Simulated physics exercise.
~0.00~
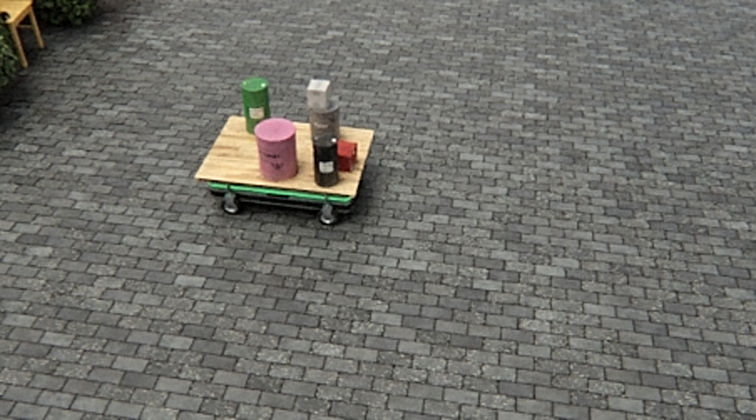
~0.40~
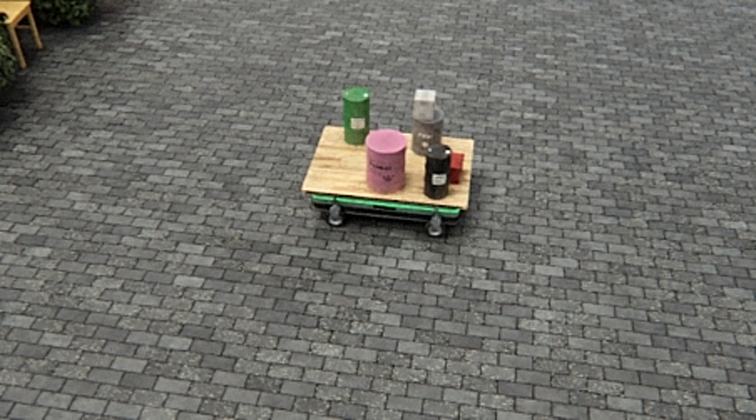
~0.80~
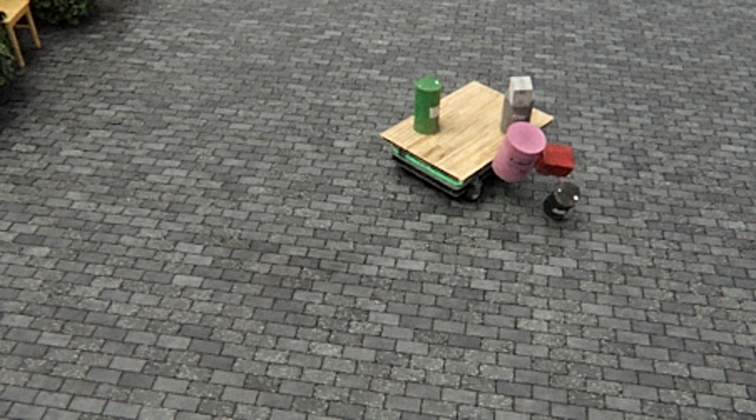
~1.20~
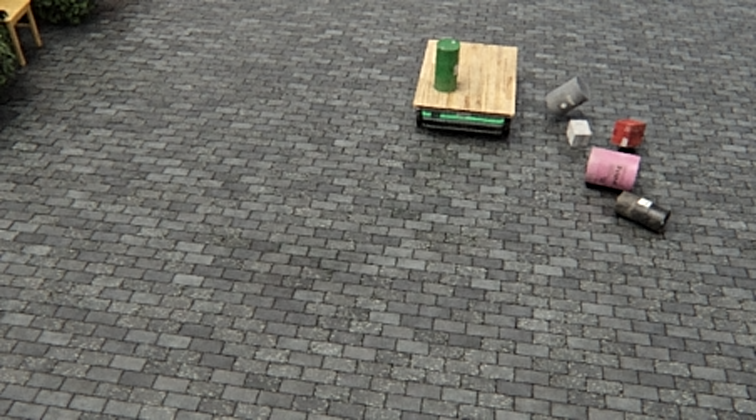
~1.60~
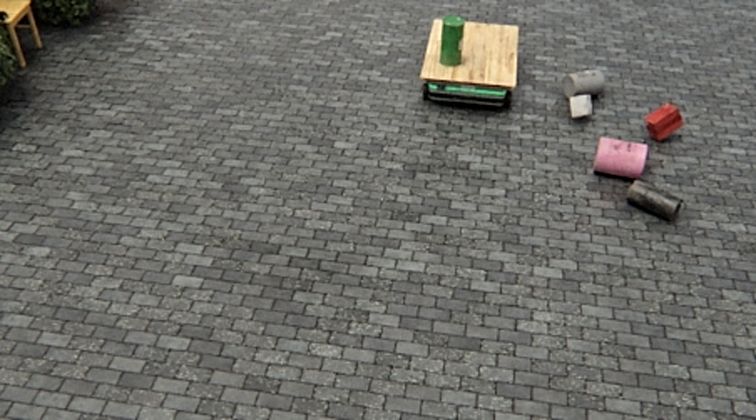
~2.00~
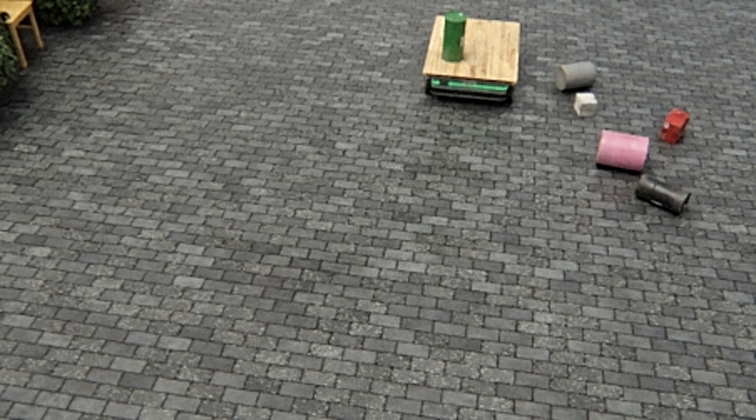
Flat cart turning sharply on grey paving, spilling pink, black and grey cylinders and two boxes, stopping with the green canister aboard.
